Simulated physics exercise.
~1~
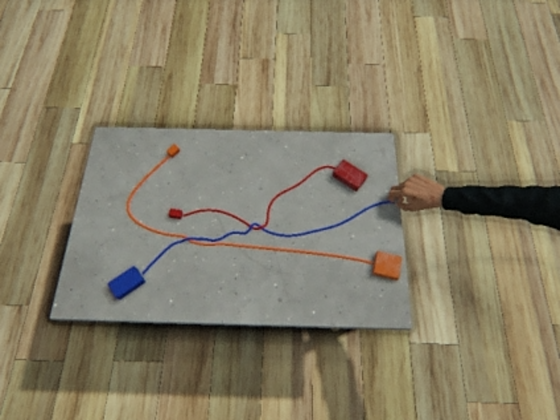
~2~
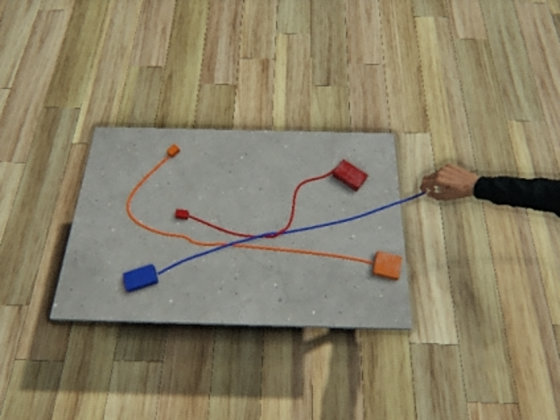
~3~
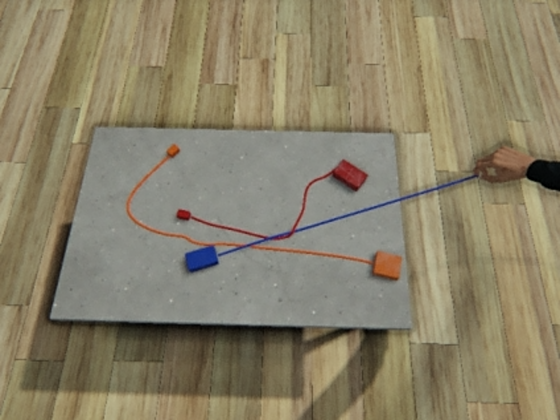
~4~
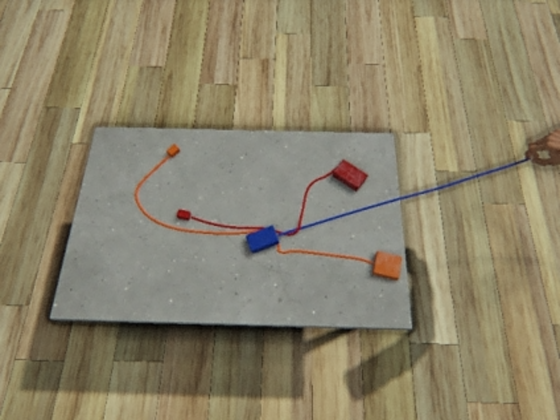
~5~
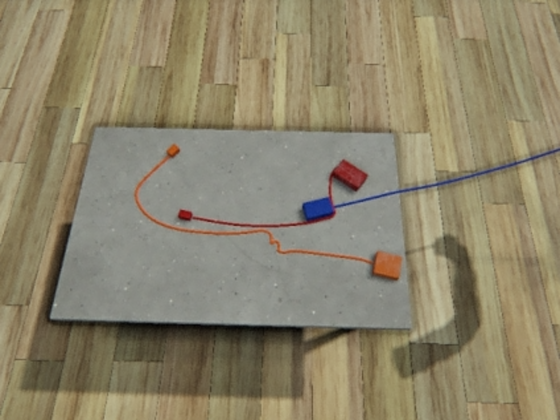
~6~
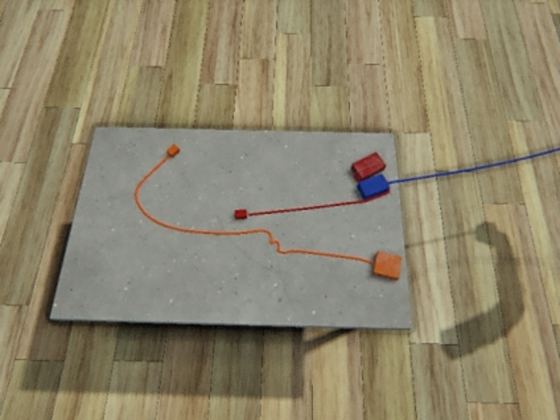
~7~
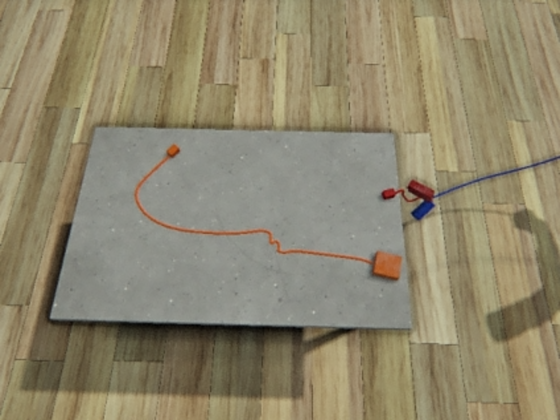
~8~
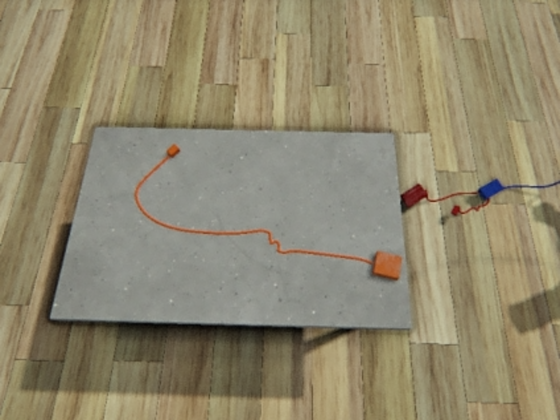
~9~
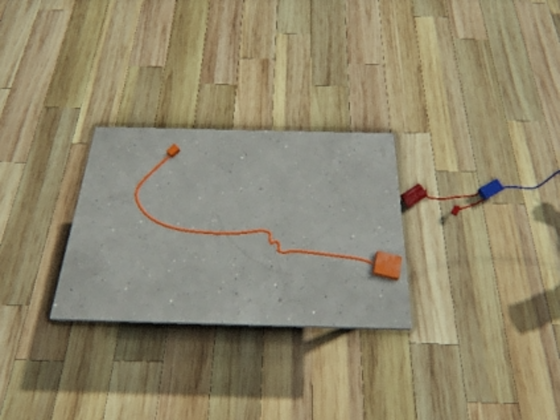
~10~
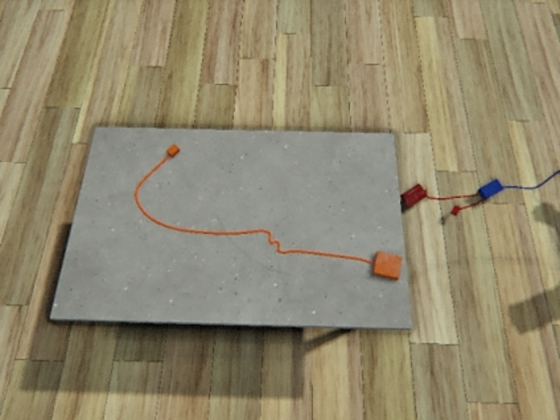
A hand at the right edge of a gray tabletop tugs the end of a blue lead, which overlaps a red one and an orange one. The blue charger slides right and slightly away across the surface as the hand pulls out of view. Nearing the right side, it meets the red charger, and the red lead and its small plug start trailing along. Both chargers and the red plug go over the right edge, turning as they drop. They come to rest beyond the table, still close together, while the orange charger and plug remain on top, their lead slightly kinked.
